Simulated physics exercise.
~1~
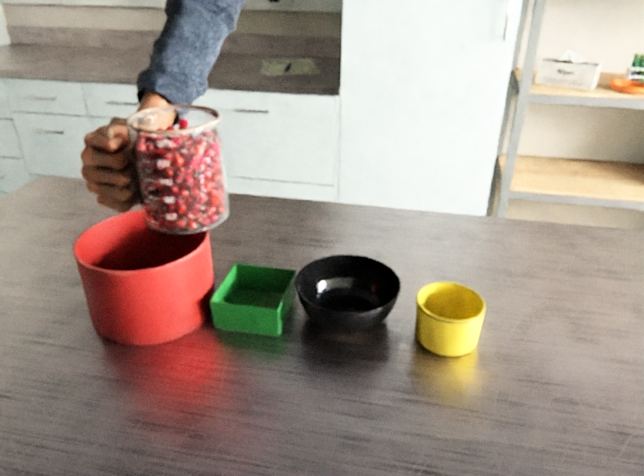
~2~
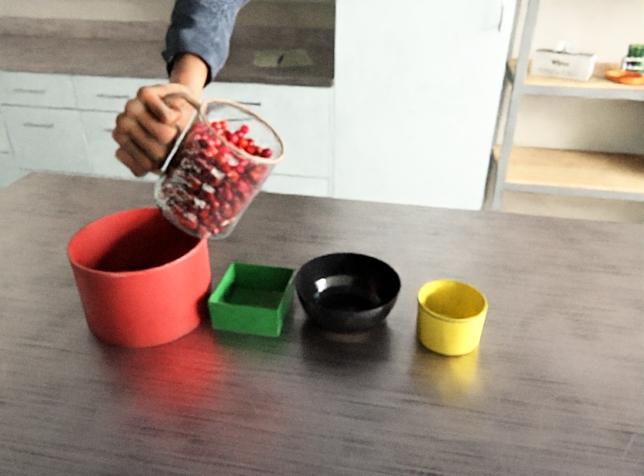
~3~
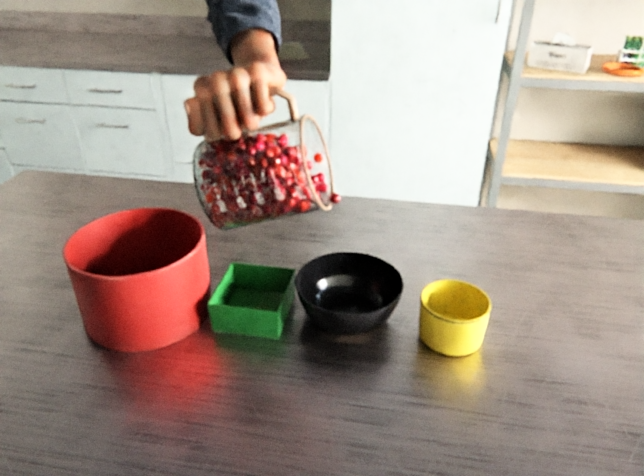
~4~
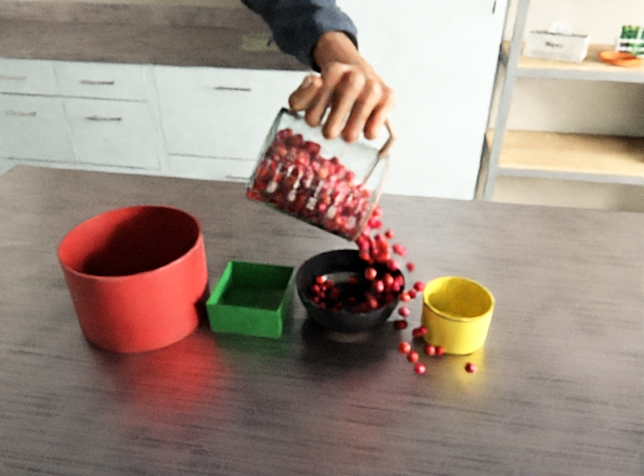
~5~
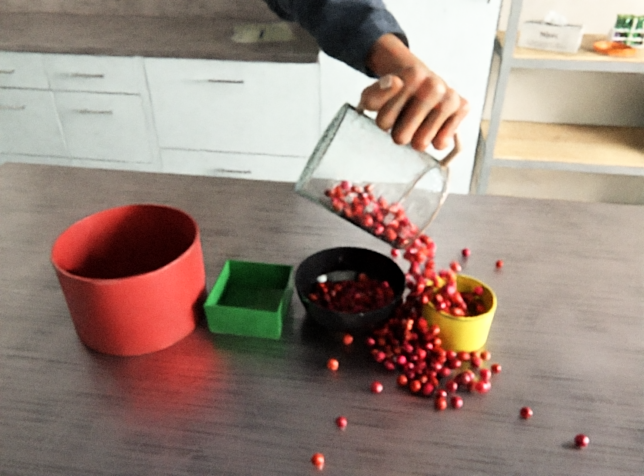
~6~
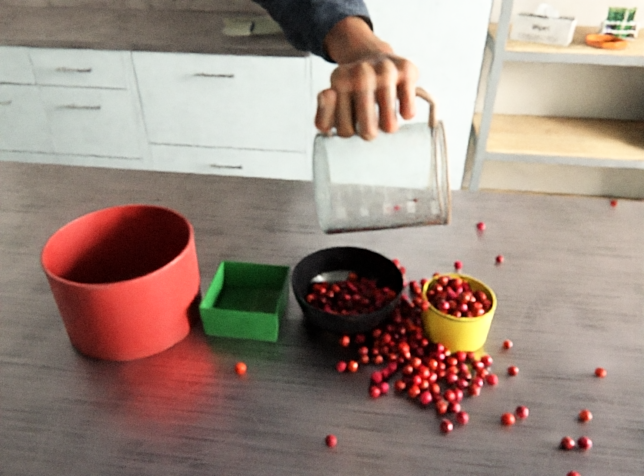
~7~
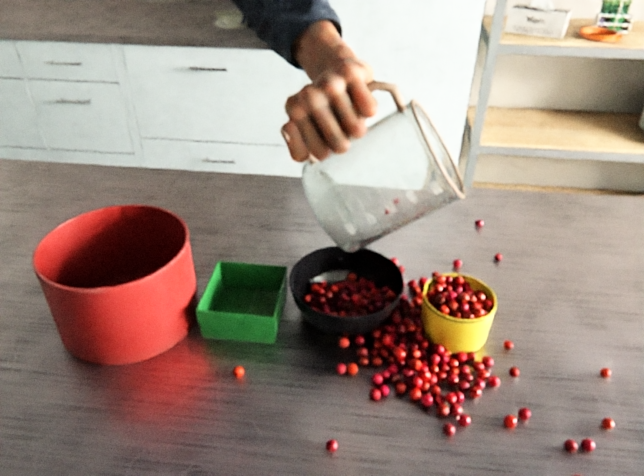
We see a hand carry a clear jug of red berries rightward past a red pot and green tin, tipping it over a black bowl and yellow dish until it empties, then partly righting it, leaving berries in both containers and many scattered on the table.
